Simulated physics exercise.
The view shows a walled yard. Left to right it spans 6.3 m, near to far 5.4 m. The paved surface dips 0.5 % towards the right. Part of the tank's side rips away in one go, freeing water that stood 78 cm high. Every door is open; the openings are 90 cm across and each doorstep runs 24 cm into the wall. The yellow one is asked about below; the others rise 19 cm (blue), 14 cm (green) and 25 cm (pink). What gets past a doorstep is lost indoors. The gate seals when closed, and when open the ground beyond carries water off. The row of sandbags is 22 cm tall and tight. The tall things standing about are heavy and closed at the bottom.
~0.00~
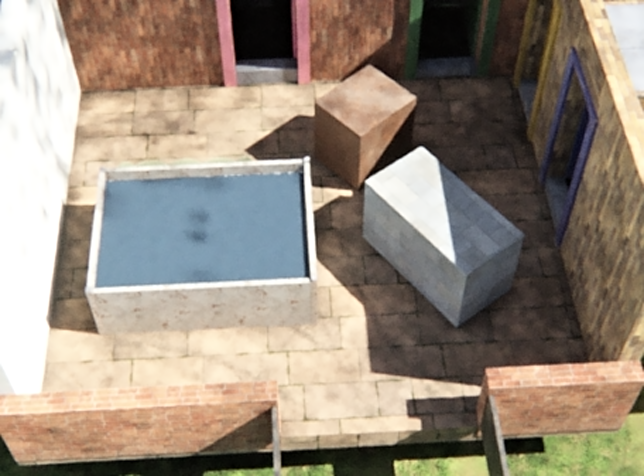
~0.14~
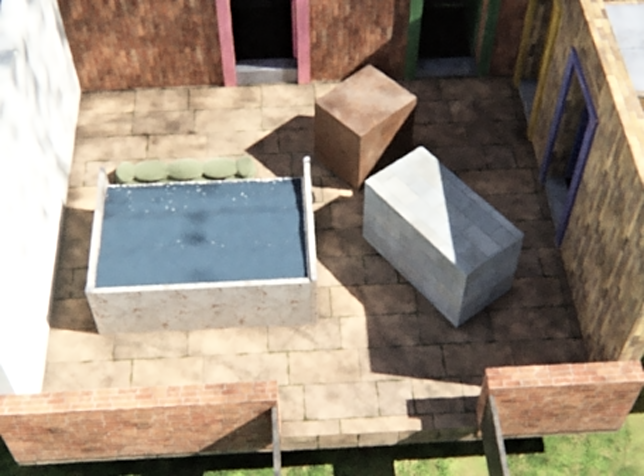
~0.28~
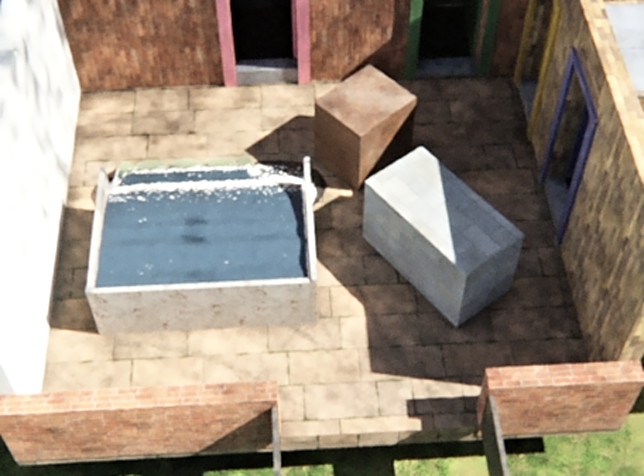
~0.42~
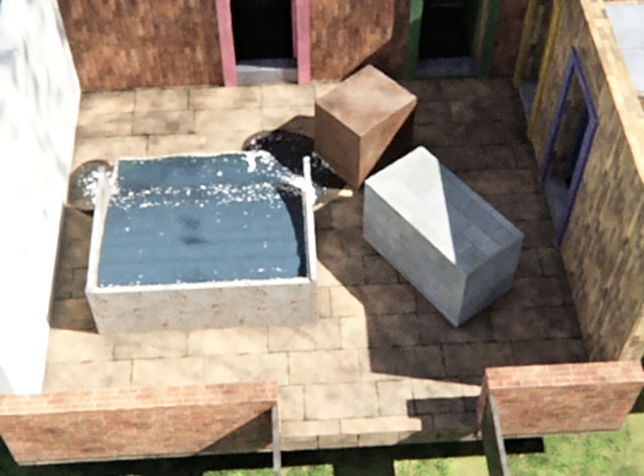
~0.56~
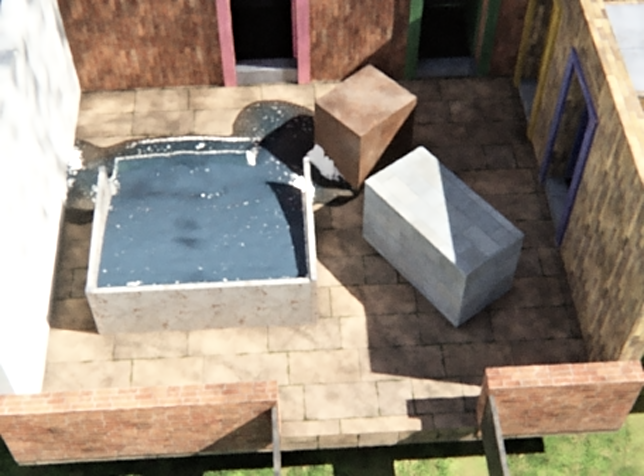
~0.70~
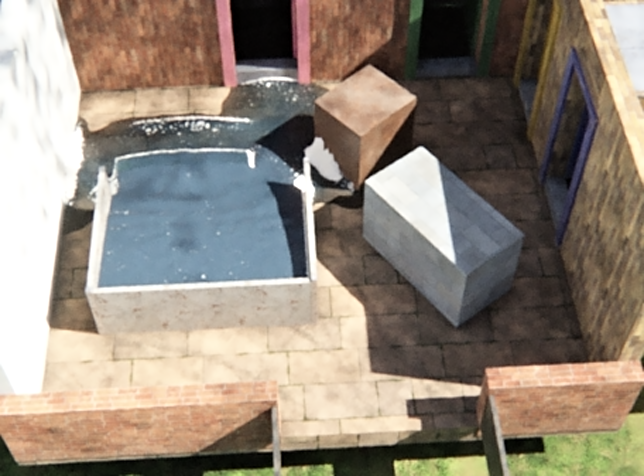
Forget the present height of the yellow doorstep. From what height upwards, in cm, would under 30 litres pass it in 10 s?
Some 19 cm above the ground.
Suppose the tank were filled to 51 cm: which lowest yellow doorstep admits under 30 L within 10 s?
Some 11.0 cm.
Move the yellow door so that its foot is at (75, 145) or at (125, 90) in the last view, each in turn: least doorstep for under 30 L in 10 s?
About 17 and 28 cm.
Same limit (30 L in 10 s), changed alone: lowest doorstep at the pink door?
About 33 cm at pink.
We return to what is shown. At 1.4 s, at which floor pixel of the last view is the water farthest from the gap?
Around (431, 85).
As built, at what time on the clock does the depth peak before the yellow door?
Near 2.8 s.
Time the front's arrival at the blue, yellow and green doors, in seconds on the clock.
Arrival: Blue 2.8 s, yellow 2.0 s, green 1.4 s.
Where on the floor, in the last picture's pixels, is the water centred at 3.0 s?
At about (232, 192).
After 1.4 s water covers 35 % of the floor, deepest (51 cm) near (205, 188); it has not reached the yellow door.
After 3.0 s water covers 65 % of the floor, deepest (34 cm) near (219, 167); 25 cm at the yellow door, 8 litres in over its 18 cm doorstep.
After 10.0 s water covers 95 % of the floor, deepest (16 cm) near (585, 401); 14 cm at the yellow door, 37 litres in over its 18 cm doorstep.
At the yellow door as built, the water arrived by 2.0 s and peaked near 25 cm at 2.8 s.
With a doorstep of 15 cm, 89 litres would have come in within the 10 s; with 23.5 cm, 4 litres. So under 30 litres takes about 19 cm.
